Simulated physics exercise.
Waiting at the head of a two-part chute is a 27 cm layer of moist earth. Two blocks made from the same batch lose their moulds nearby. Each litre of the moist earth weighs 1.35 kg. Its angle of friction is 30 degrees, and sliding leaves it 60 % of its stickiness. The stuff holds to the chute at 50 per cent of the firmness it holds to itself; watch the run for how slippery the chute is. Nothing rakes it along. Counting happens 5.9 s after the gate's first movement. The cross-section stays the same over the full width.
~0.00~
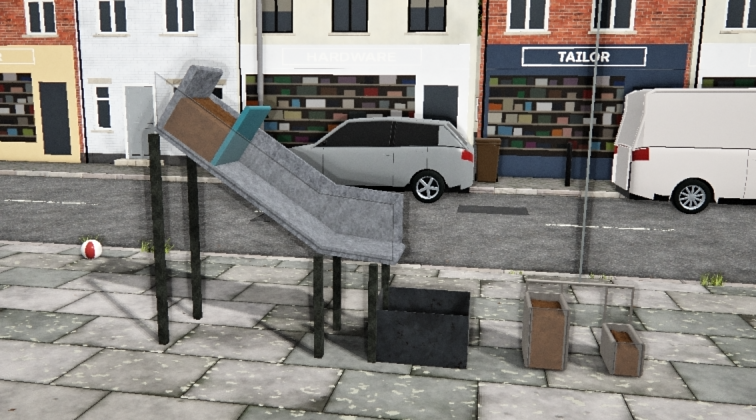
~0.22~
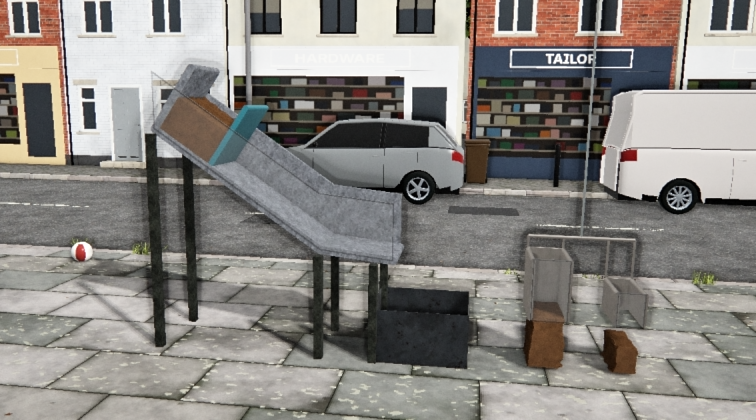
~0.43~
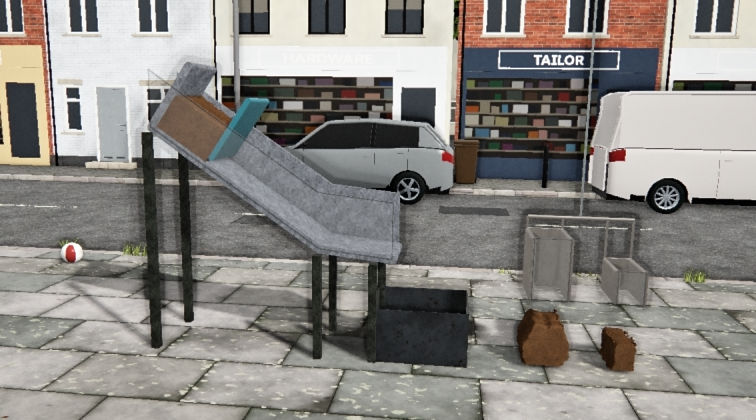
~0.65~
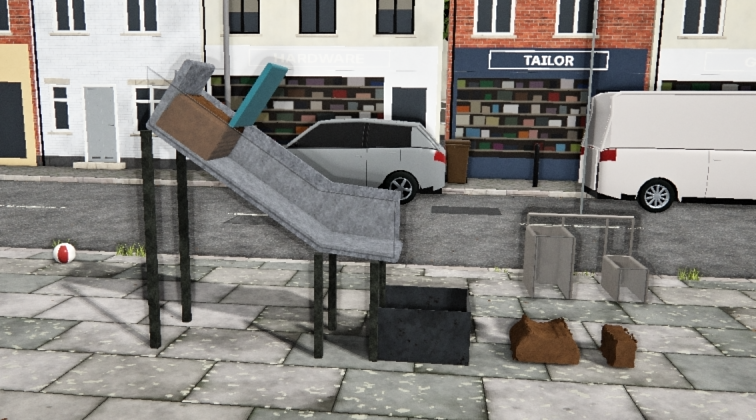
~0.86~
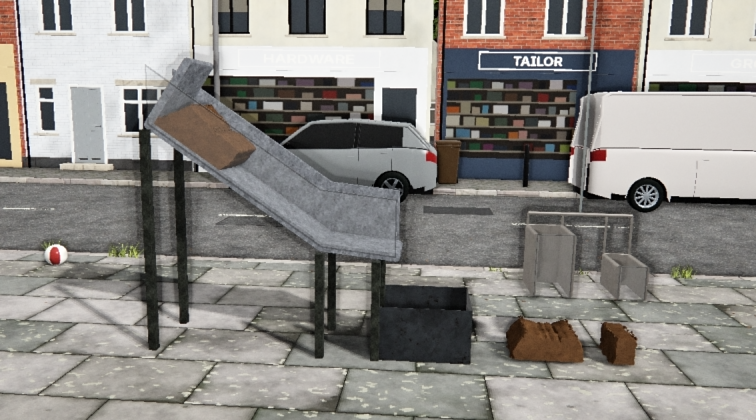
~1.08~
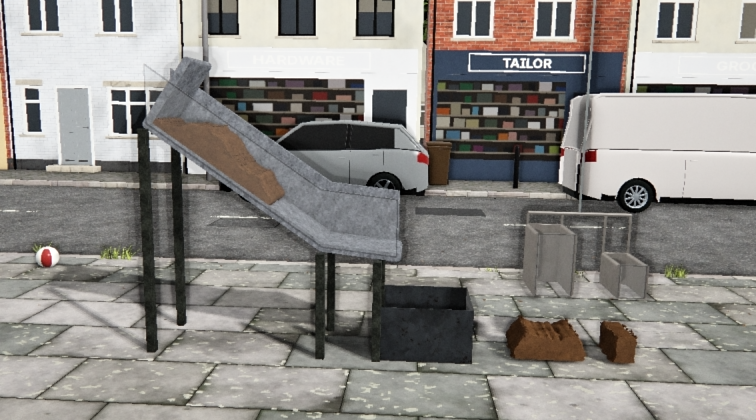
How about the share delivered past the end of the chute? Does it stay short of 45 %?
Yes, it stays short of 45 %.
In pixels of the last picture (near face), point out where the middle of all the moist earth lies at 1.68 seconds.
That point lands roughly at (313, 220).
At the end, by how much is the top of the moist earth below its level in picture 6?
About 0 cm.
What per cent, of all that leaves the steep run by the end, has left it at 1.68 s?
The value is close to 50 %.
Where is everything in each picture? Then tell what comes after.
The first frame shows leading edge of the moist earth at (227, 135); blocks stand 38 cm, 19 cm (left to right).
The second frame shows leading edge of the moist earth at (225, 134); blocks stand 36 cm, 19 cm (left to right).
The third frame shows leading edge of the moist earth at (223, 133); blocks stand 29 cm, 19 cm (left to right).
The fourth frame shows leading edge of the moist earth at (224, 132); blocks stand 21 cm, 19 cm (left to right).
The fifth frame shows leading edge of the moist earth at (237, 150); blocks stand 19 cm, 19 cm (left to right).
The sixth frame shows leading edge of the moist earth at (271, 203); blocks stand 19 cm, 19 cm (left to right).
After 1.68 s, 56 % is on the steep run, 44 % on the flatter one and 0 % past the end.
After 2.40 s, 17 % is on the steep run, 61 % on the flatter one and 22 % past the end.
After 3.11 s, 17 % is on the steep run, 57 % on the flatter one and 26 % past the end.
After 3.82 s, 17 % is on the steep run, 57 % on the flatter one and 26 % past the end.
After 6.27 s, at the end, 17 % is on the steep run, 57 % on the flatter one and 26 % past the end.
